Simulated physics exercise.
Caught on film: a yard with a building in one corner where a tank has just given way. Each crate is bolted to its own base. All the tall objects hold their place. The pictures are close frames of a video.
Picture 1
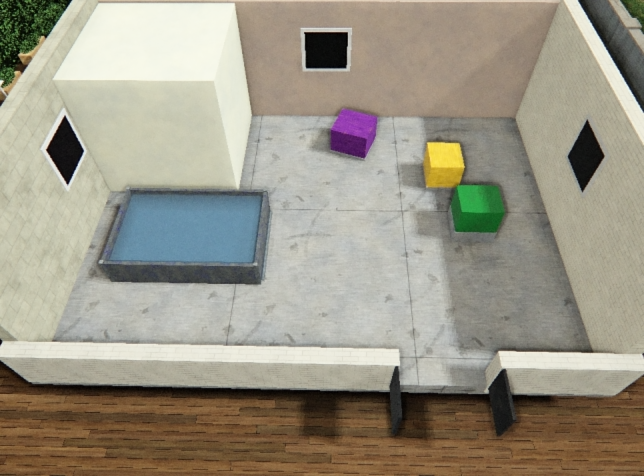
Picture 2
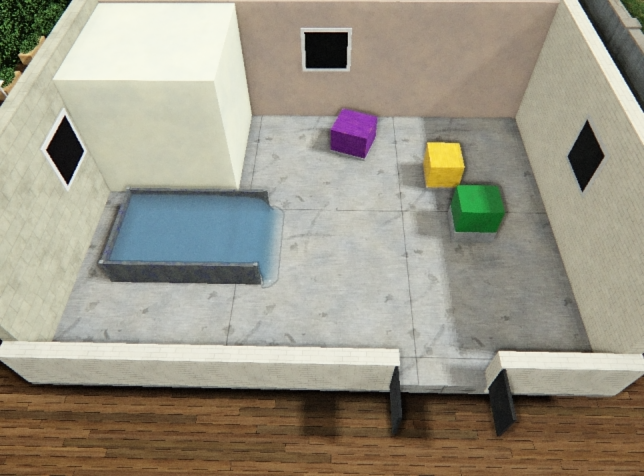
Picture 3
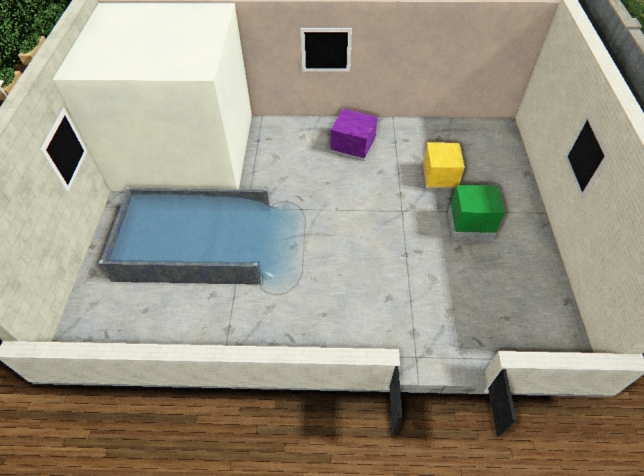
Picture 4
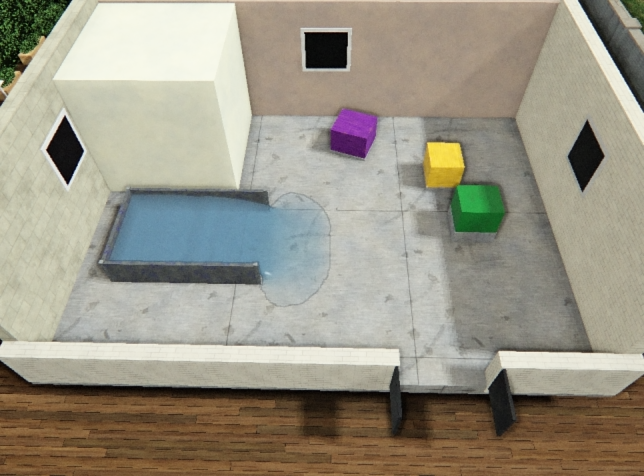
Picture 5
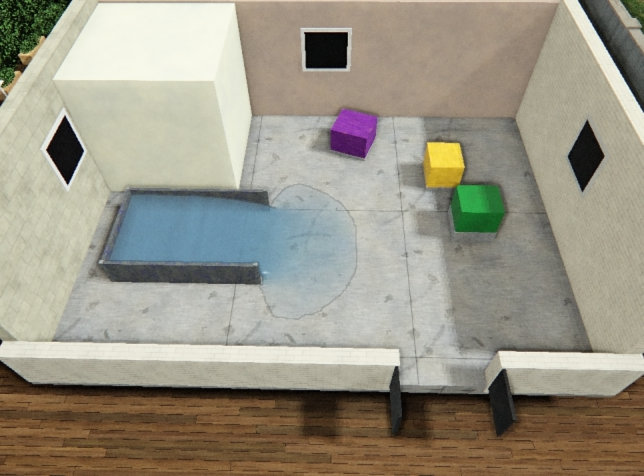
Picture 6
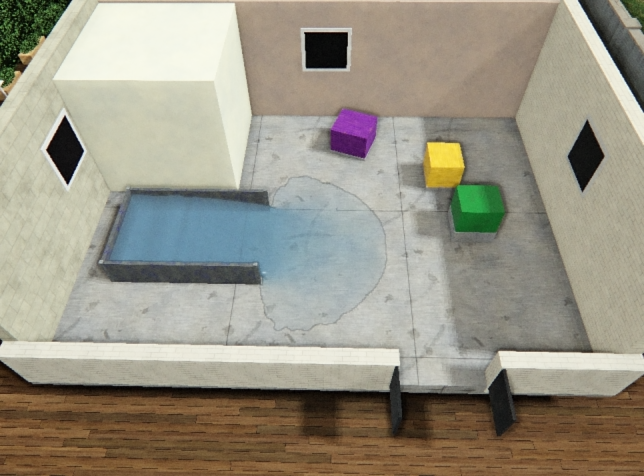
To begin with, a rectangular tank of still blue water sits beside a large pale block in a walled yard, with purple, yellow and green cubes standing apart. Its right side opens and water pours out, then spreads rightward across the grey floor in a widening rounded sheet while the cubes stay still.
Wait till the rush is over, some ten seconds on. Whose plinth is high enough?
In the end: The green crate stays dry; the purple crate gets wet; the yellow crate gets wet.
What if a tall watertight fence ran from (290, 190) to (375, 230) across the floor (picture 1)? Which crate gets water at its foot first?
I say the green one.
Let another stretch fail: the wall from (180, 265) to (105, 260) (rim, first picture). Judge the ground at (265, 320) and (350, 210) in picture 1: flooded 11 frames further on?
As listed: Flooded, no water.
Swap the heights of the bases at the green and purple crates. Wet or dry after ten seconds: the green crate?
Then: The green one is soaked.
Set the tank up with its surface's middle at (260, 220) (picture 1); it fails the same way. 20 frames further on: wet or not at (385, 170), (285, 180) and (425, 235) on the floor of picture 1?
As listed: Under water, dry, under water.
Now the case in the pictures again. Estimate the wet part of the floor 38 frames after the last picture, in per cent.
Near 65 in a hundred.
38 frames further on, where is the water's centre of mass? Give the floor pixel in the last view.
Roughly at (410, 233).
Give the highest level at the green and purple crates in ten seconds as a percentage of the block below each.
About 60 and 170 per cent.
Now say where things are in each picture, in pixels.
In the first frame, the water tank at (189, 227) is whole and still.
In the second frame, water pours out at (261, 239) and has run to (276, 210).
In the third frame, the front is at (289, 205), out from the gap at (262, 240).
In the fourth frame, the front is at (310, 203), out from the gap at (262, 241).
In the fifth frame, the front is at (347, 218), out from the gap at (262, 241).
In the sixth frame, water pours out at (262, 241) and has run to (379, 233).
A moment on, water covers 30 % of the floor; the green crate water round its plinth, the purple crate not reached, the yellow crate water round its plinth.
Next, water covers 45 % of the floor; the green crate water round its plinth, the purple crate water round its plinth, the yellow crate water round its plinth.
Then, water covers 60 % of the floor; the green crate water round its plinth, the purple crate water round its plinth, the yellow crate water round its plinth.
Later, water covers 65 % of the floor; the green crate water round its plinth, the purple crate water round its plinth, the yellow crate water round its plinth.
In the end, water covers 80 % of the floor; the green crate stayed above the water, the purple crate was topped, the yellow crate was topped.
